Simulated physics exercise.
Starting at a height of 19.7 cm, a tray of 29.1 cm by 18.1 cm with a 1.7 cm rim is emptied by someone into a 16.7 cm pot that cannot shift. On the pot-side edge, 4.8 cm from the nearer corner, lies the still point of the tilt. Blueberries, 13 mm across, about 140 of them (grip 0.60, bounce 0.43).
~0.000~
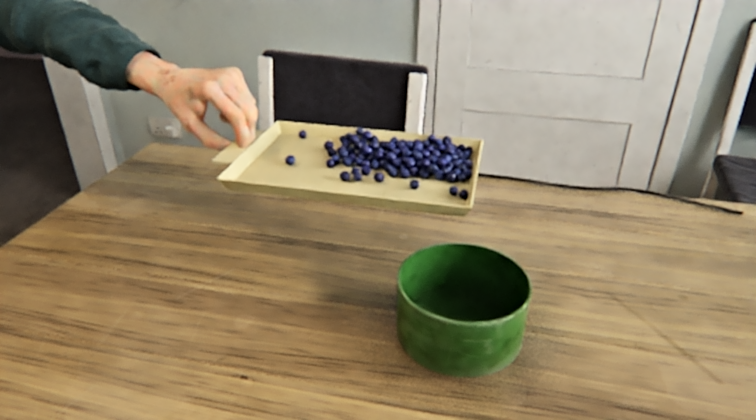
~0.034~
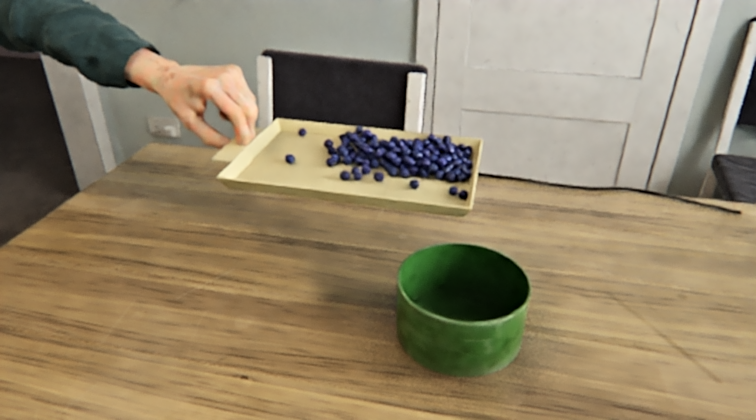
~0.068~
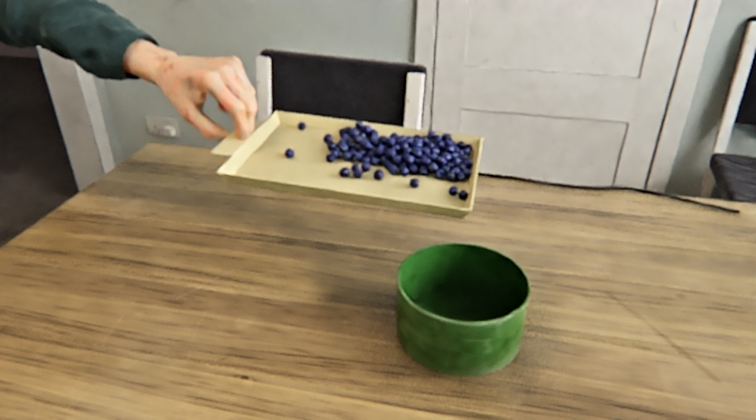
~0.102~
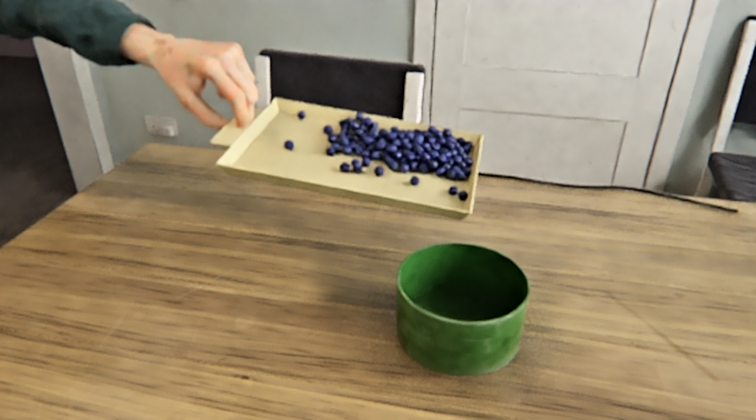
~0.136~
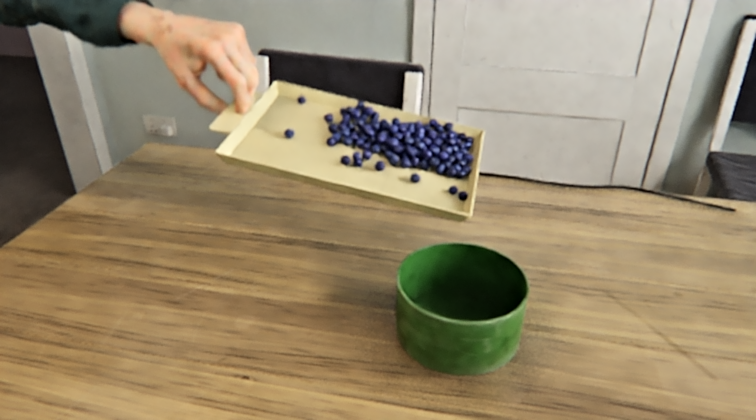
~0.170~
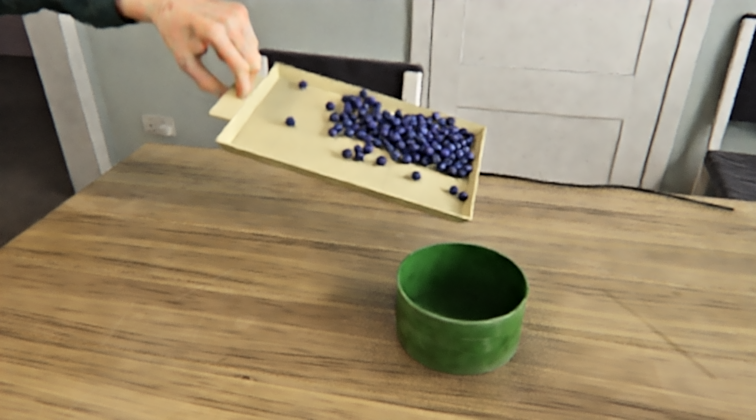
At the start, a hand holds a nearly level cream tray of dark blue berries above a wooden table, near a green pot. The hand then lifts the tray's left end, slowly at first and then faster, until the tray slants down to the right, with the berries barely shifting on it.
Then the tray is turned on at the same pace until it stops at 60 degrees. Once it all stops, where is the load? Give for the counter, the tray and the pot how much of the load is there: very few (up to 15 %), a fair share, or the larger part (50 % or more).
Counter: A fair share, left on the tray: A fair share, pot: A fair share.
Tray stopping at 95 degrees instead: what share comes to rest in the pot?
Estimated share: About 65 %.
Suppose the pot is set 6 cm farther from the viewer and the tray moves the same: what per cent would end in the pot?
With that change it comes to something like 5 in a hundred.
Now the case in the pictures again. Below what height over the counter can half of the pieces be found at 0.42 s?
Roughly 28 centimetres, more or less.
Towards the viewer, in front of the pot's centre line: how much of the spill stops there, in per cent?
Near 100 in a hundred.
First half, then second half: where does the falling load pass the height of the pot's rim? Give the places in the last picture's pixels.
Earlier half at about (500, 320), later half at about (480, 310) in pixels.
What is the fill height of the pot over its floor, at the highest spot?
Some 2.5 cm up.
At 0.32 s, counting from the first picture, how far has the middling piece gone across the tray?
1 cm.
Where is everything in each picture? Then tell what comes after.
In the first picture, tray tilt 0 degrees, front corners at (225, 176) and (465, 203); middle of the pieces at (404, 150); pot at (464, 279).
In the second picture, tray tilt 1 degrees, front corners at (225, 175) and (465, 204); middle of the pieces at (404, 150).
In the third picture, tray tilt 3 degrees, front corners at (225, 170) and (465, 206), lowest corner right front; middle of the pieces at (404, 147).
In the fourth picture, tray tilt 7 degrees, front corners at (224, 161) and (465, 208), lowest corner right front; middle of the pieces at (405, 142).
In the fifth picture, tray tilt 12 degrees, front corners at (224, 150) and (465, 210), lowest corner right front; middle of the pieces at (406, 135).
In the sixth picture, tray tilt 17 degrees, front corners at (225, 139) and (465, 213), lowest corner right front; middle of the pieces at (408, 129); pot at (462, 278). The tray's pace is about 155 degrees a second.
After 0.32 s, tilt 41 degrees; the tray holds 100 %, the pot 0 %.
After 0.42 s, tilt 55 degrees; the tray holds 100 %, the pot 0 %.
After 0.65 s, tilt 60 degrees; the tray holds 50 %, the pot 10 %.
At rest (1.7 s), counter 35 %, tray 25 %, pot 40 %.
